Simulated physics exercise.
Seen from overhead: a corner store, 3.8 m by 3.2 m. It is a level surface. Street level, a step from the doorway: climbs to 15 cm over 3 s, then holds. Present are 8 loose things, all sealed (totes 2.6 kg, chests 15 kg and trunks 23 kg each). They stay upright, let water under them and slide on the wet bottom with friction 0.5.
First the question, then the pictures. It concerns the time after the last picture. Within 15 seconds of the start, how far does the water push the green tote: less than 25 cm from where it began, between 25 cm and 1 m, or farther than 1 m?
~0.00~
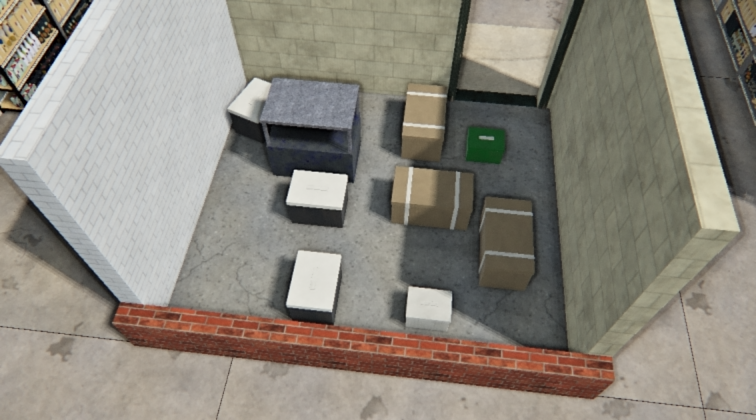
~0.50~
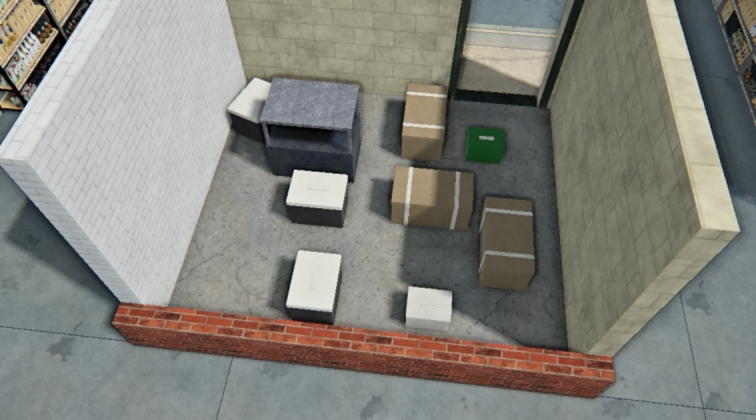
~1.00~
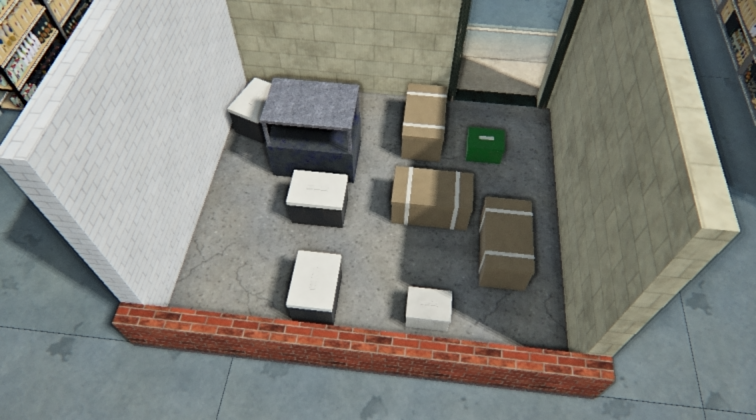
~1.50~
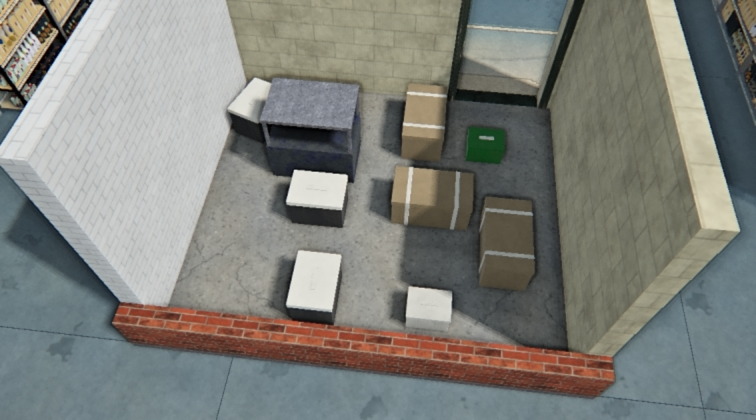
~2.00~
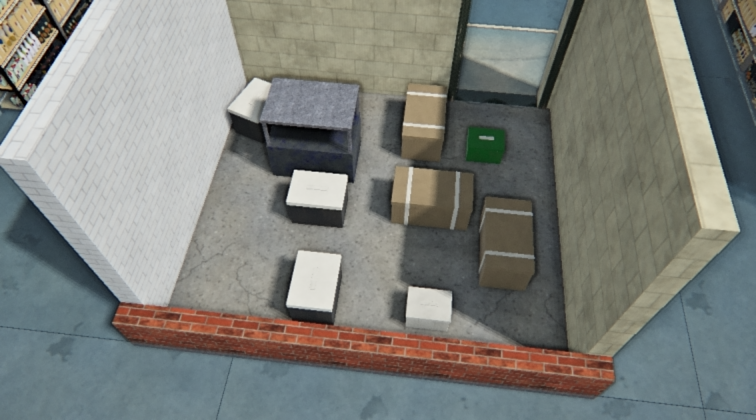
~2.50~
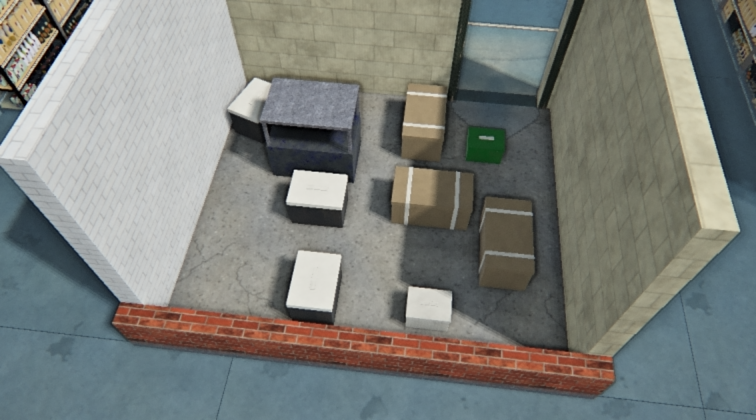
The green tote ends up more than 1 m away.
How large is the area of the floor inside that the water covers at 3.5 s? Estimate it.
My estimate is roughly 2.0 m2.
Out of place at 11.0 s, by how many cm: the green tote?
About 200 cm by then.
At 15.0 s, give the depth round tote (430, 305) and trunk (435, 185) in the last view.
Some 12 cm at the first, some 8 cm at the second.
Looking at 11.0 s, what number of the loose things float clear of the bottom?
The count is 3.
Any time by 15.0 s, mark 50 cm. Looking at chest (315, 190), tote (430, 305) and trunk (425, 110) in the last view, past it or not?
In that order: Short of it, past it, under.
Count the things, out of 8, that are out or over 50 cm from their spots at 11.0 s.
By my tally, 5.
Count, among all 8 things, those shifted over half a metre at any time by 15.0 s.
6 in all.
After 3.5 s the green tote is near (482, 174), 0.5 m from its start, aground; 0 afloat.
After 6.8 s the green tote is near (536, 209), 1.0 m from its start, afloat; 3 afloat.
After 11.0 s the green tote is near (471, 316), 2.2 m from its start, afloat; 3 afloat.
After 15.0 s the green tote is near (221, 257), 3.1 m from its start, afloat; 8 afloat.
